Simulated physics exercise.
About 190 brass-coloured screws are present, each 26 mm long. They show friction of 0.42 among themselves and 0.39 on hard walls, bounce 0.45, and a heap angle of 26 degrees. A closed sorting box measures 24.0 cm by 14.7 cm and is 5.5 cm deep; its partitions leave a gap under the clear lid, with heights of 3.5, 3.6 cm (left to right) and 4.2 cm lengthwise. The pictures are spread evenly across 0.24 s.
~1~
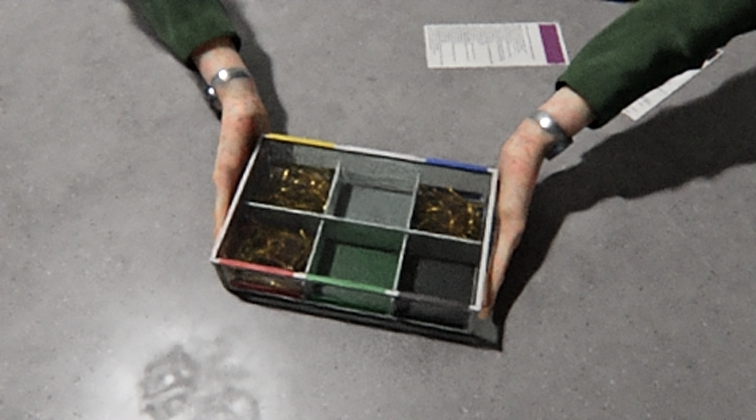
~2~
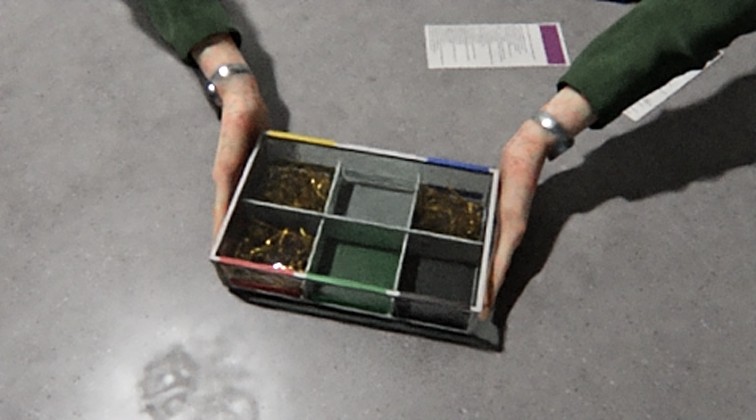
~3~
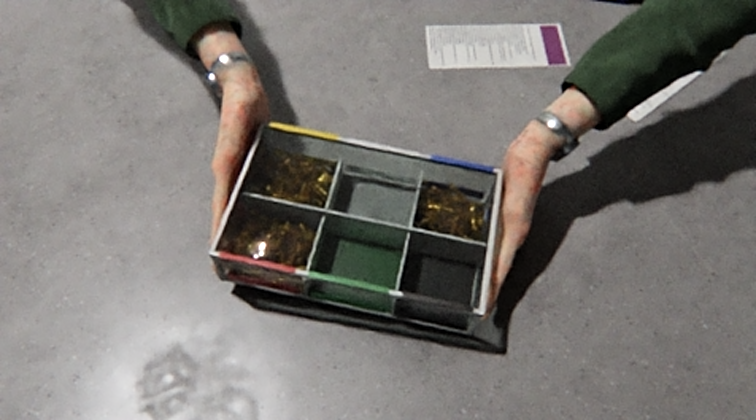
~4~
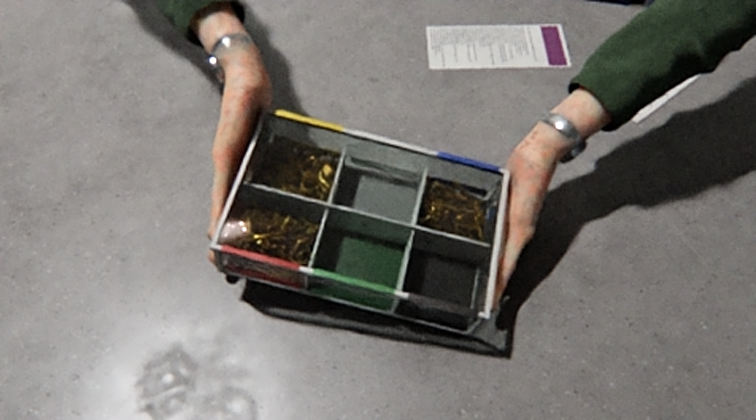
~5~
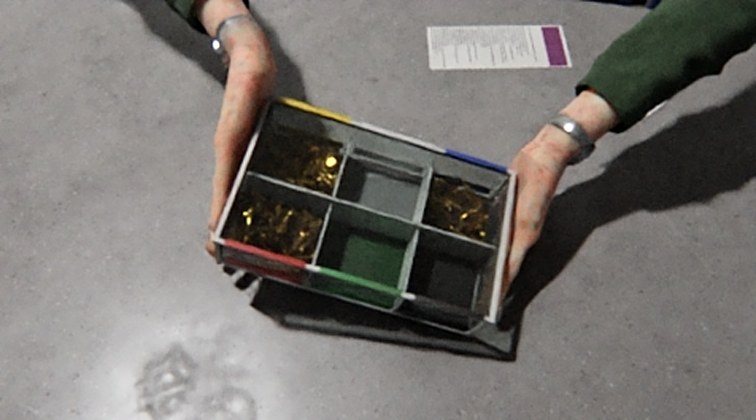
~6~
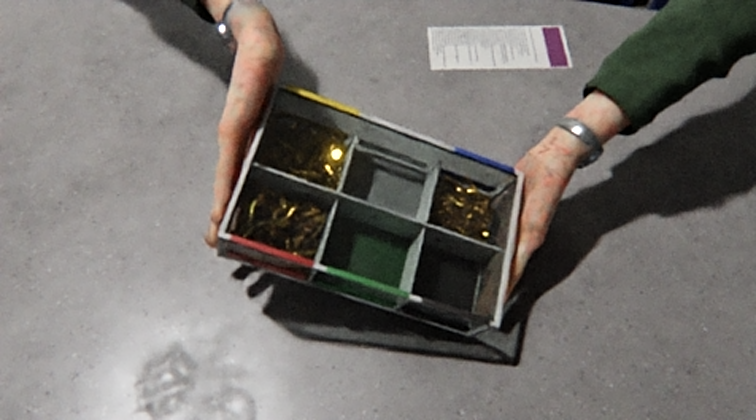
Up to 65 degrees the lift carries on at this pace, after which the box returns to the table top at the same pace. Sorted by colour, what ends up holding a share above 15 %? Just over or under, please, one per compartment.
My prediction: Red compartment: It'll probably finish past fifteen percent of the pieces, blue compartment: It'll probably finish past fifteen percent of the pieces, green compartment: It'll probably finish at or short of fifteen percent of the pieces, yellow compartment: It'll probably finish past fifteen percent of the pieces, white compartment: It'll probably finish at or short of fifteen percent of the pieces, black compartment: It'll probably finish at or short of fifteen percent of the pieces.
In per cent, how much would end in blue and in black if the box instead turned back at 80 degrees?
Blue 35 %, black 5 %.
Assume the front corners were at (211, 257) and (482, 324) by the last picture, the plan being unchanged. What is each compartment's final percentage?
Final shares: Red 30%, blue 35%, green 0%, yellow 30%, white 0%, black 0%.
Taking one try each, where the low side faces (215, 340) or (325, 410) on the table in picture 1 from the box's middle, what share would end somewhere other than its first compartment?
Approximately 0 percent, then 0 percent.
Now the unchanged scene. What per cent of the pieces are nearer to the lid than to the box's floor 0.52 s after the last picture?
Around 20 in a hundred, give or take.
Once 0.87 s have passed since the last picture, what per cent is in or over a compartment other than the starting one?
I'd put it at about 10 per cent.
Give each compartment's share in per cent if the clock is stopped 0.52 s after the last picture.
Red 35, blue 35, green 0, yellow 30, white 0, black 0.
Then, 0.52 s after the last picture, tilt 63 degrees; red 35 %, blue 35 %, yellow 30 %.
Then, 0.87 s after the last picture, tilt 26 degrees; red 30 %, blue 35 %, green 5 %, yellow 25 %, white 10 %.
Then, 1.31 s after the last picture, tilt 0 degrees; red 30 %, blue 35 %, green 5 %, yellow 25 %, white 10 %.
In the end, red 30 %, blue 35 %, green 5 %, yellow 25 %, white 10 %, black 0 %.
